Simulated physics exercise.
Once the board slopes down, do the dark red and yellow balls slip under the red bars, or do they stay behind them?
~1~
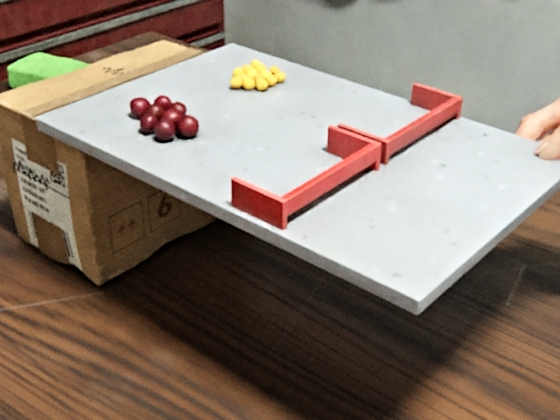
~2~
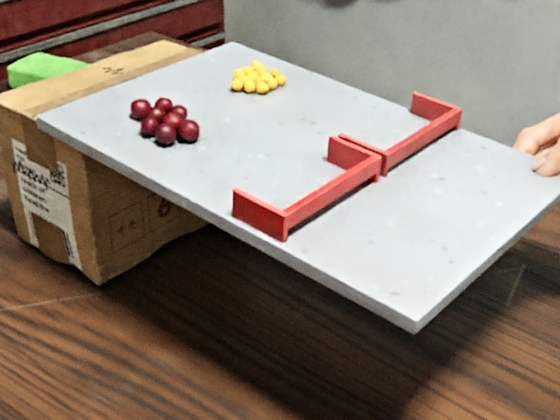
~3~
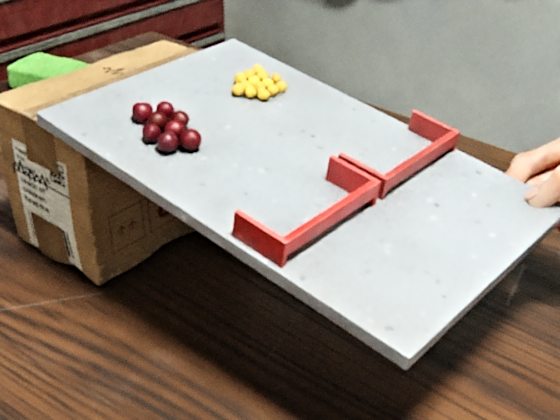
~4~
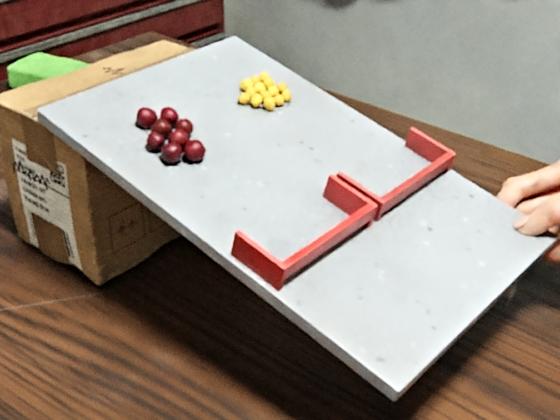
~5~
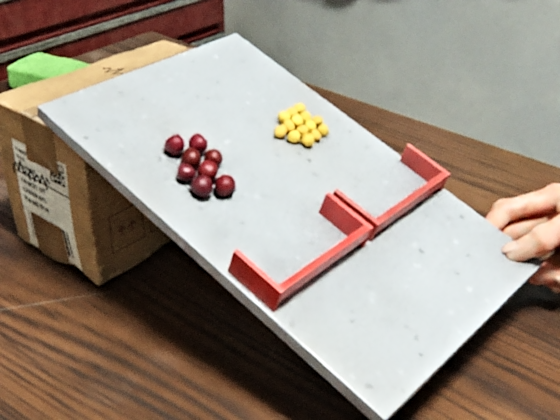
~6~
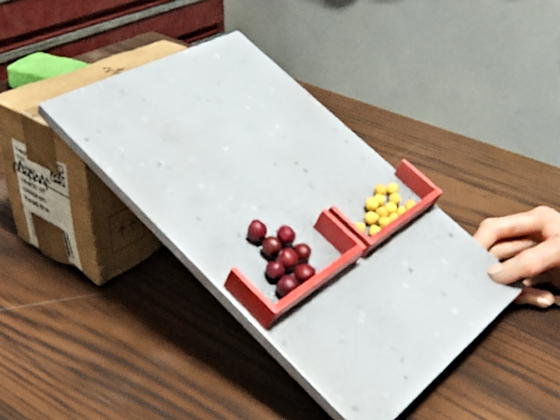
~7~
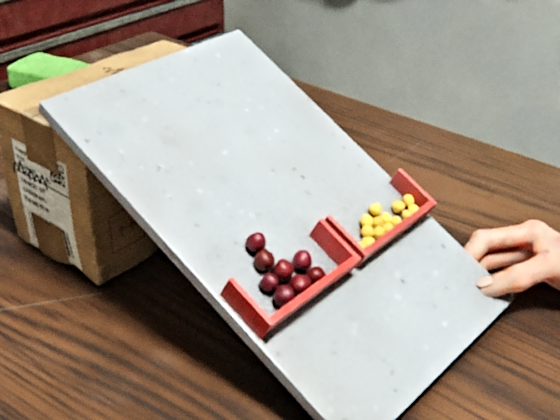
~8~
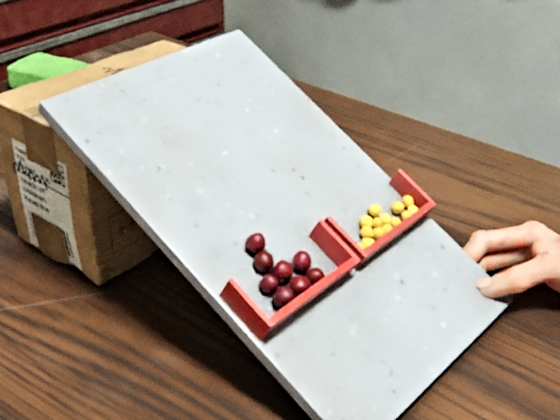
Both groups stay behind the red bars. The dark red balls gather at the nearer bar and the yellow ones at the farther bar, with none getting through.
